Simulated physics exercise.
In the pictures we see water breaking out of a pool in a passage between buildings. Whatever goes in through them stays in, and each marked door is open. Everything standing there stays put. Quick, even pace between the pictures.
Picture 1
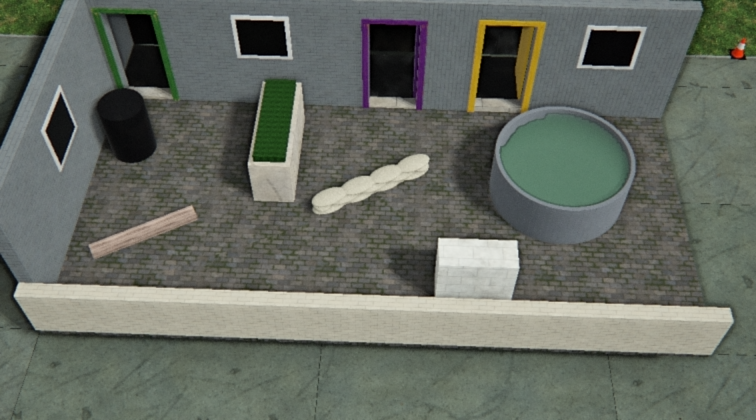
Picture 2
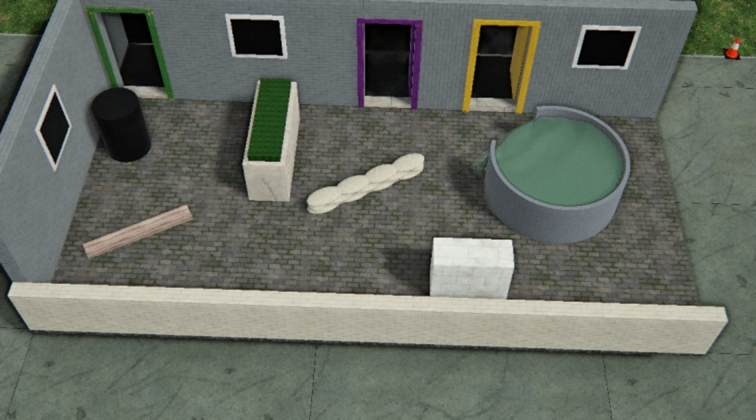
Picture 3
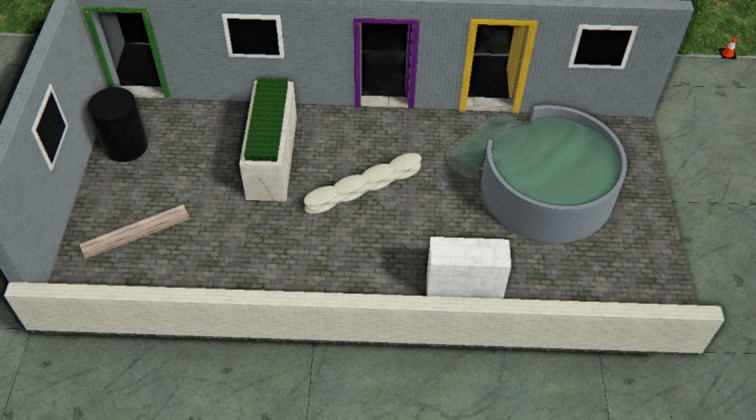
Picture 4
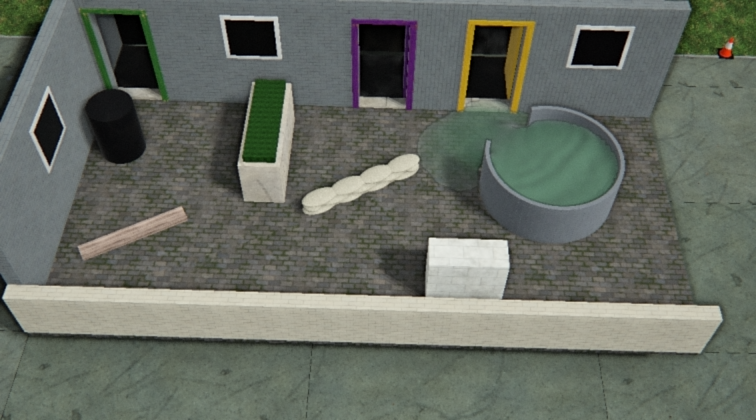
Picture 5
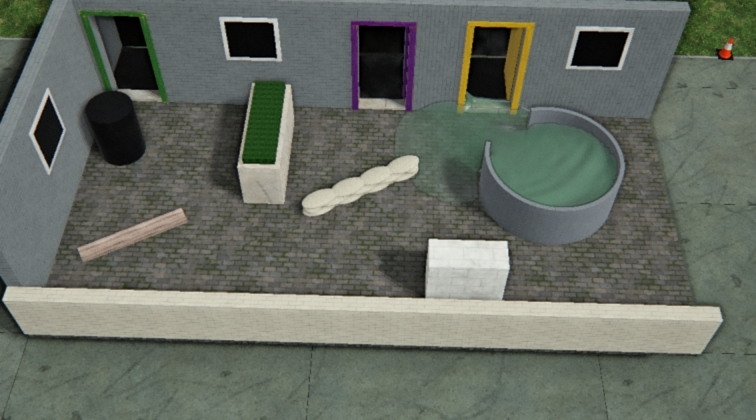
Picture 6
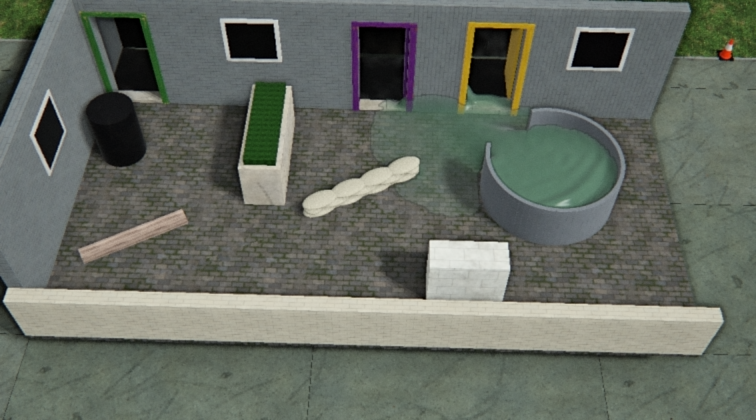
At the start, a round grey pool of green water stands whole in a paved yard with coloured doorways. A gap opens on its far side, and water pours out, spreading left over the paving past the yellow doorway and then thinly toward the purple one.
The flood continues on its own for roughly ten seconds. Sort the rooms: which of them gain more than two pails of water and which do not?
The purple door gains more; the green door gains more; the yellow door gains more.
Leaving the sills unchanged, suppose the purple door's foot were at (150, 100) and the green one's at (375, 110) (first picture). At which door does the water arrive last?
The flood gets to the purple door after all the others.
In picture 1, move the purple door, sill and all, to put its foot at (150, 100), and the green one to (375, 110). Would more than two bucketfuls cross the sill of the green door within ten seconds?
The green door exceeds it.
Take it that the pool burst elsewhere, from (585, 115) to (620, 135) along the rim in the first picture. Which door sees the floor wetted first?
That's the yellow-painted one.
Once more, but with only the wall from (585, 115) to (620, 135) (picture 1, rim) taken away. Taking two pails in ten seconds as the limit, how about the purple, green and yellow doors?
Purple door: Short of the mark; green door: Short of the mark; yellow door: Short of the mark.
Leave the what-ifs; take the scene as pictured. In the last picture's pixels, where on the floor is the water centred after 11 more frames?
It's close to (467, 165).
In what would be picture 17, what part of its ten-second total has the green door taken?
My figure is 0 in a hundred.
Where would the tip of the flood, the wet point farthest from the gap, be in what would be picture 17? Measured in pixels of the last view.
I'd say near (117, 102).
A moment on, water covers 20 % of the floor; the purple door over two buckets in, the green door not reached, the yellow door far over two buckets in.
Next, water covers 25 % of the floor; the purple door over two buckets in, the green door wet at the sill, nothing in, the yellow door far over two buckets in.
Then, water covers 40 % of the floor; the purple door far over two buckets in, the green door under two buckets in, the yellow door far over two buckets in.
Later, water covers 65 % of the floor; the purple door far over two buckets in, the green door over two buckets in, the yellow door far over two buckets in.
In the end, water covers 90 % of the floor; the purple door far over two buckets in, the green door over two buckets in, the yellow door far over two buckets in.
